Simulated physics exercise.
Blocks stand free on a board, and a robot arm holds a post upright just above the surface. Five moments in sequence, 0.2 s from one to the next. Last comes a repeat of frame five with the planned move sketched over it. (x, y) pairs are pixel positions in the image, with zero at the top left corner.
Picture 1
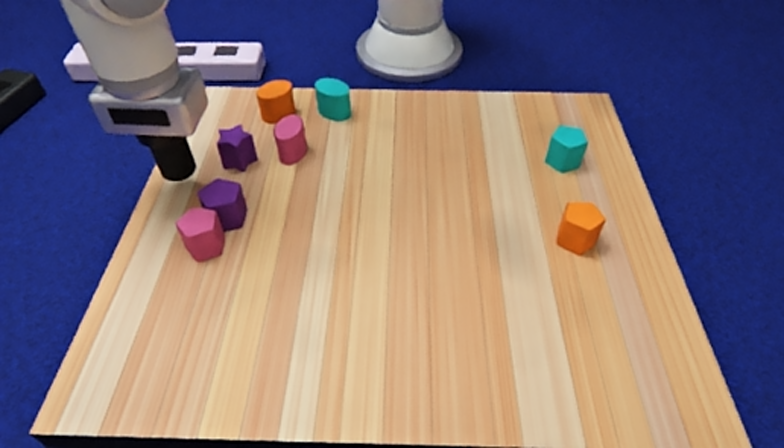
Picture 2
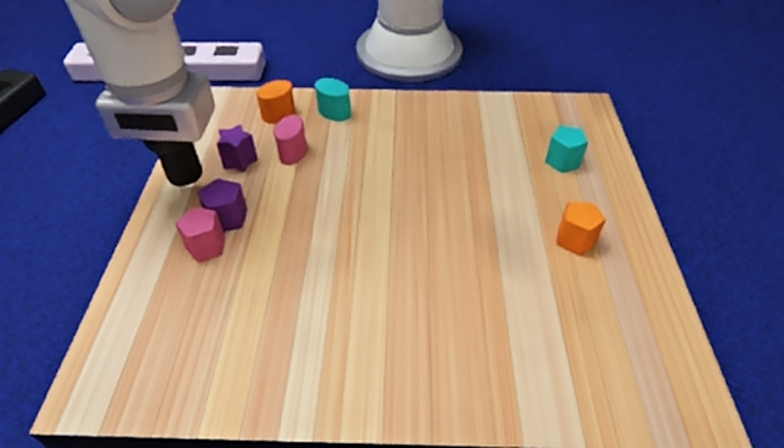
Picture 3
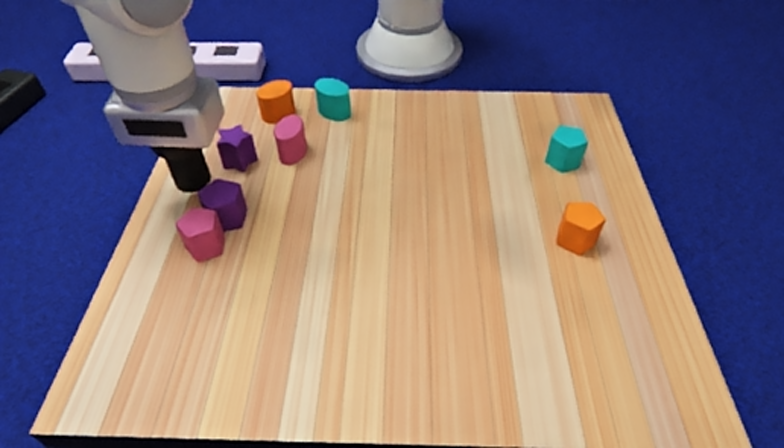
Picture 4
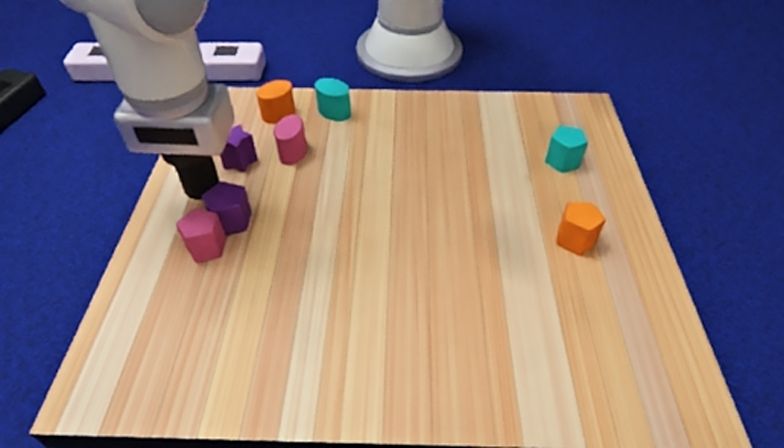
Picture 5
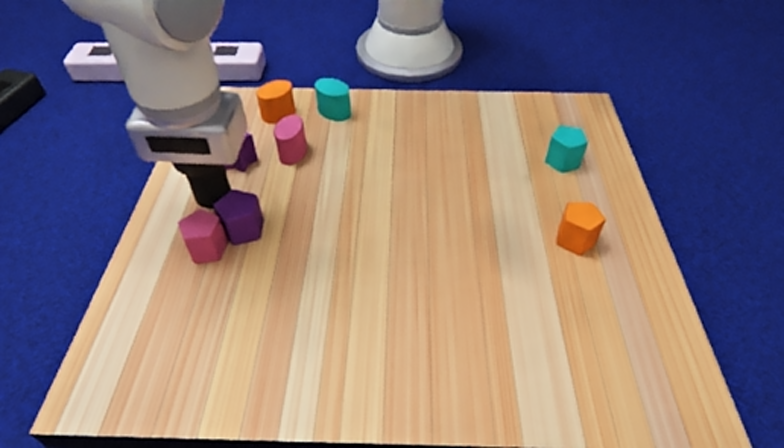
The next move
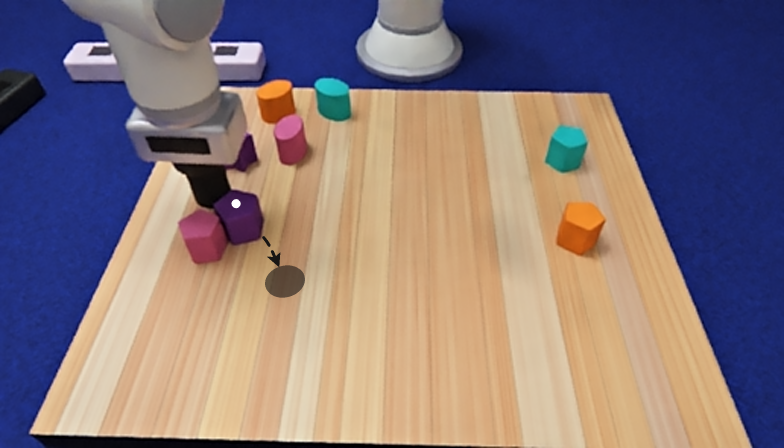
A robot arm moved its black post slowly down and to the right across a wooden board, nudging a purple block slightly the same way, while the pink block beside it barely shifted.
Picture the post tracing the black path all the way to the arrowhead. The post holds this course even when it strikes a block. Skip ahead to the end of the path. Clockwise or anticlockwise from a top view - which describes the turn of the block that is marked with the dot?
Seen from overhead, it turns anticlockwise.
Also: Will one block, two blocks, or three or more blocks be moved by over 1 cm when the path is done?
One moves.
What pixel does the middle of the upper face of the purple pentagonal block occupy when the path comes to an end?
Its top centre is at about (317, 270).
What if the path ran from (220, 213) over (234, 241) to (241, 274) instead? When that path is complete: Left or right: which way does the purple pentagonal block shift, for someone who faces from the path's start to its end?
Well, taking the path from its start to its end as straight ahead, the purple pentagonal block moves to the left.
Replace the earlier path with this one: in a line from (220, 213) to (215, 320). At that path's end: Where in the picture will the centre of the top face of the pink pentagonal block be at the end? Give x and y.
Roughly at (163, 317).
Path on the board, from (220, 213) via (251, 228) and (272, 251), ending at (285, 281); the dot is on the purple pentagonal block.
What follows on the original path. One third of the way, post (246, 211); purple pentagonal block (267, 222), turned 15° clockwise.
Two thirds of the way, post (268, 234); purple pentagonal block (293, 245).
At the end, post (281, 265); pink pentagonal block in place; purple pentagonal block (317, 270), turned 25° anticlockwise.
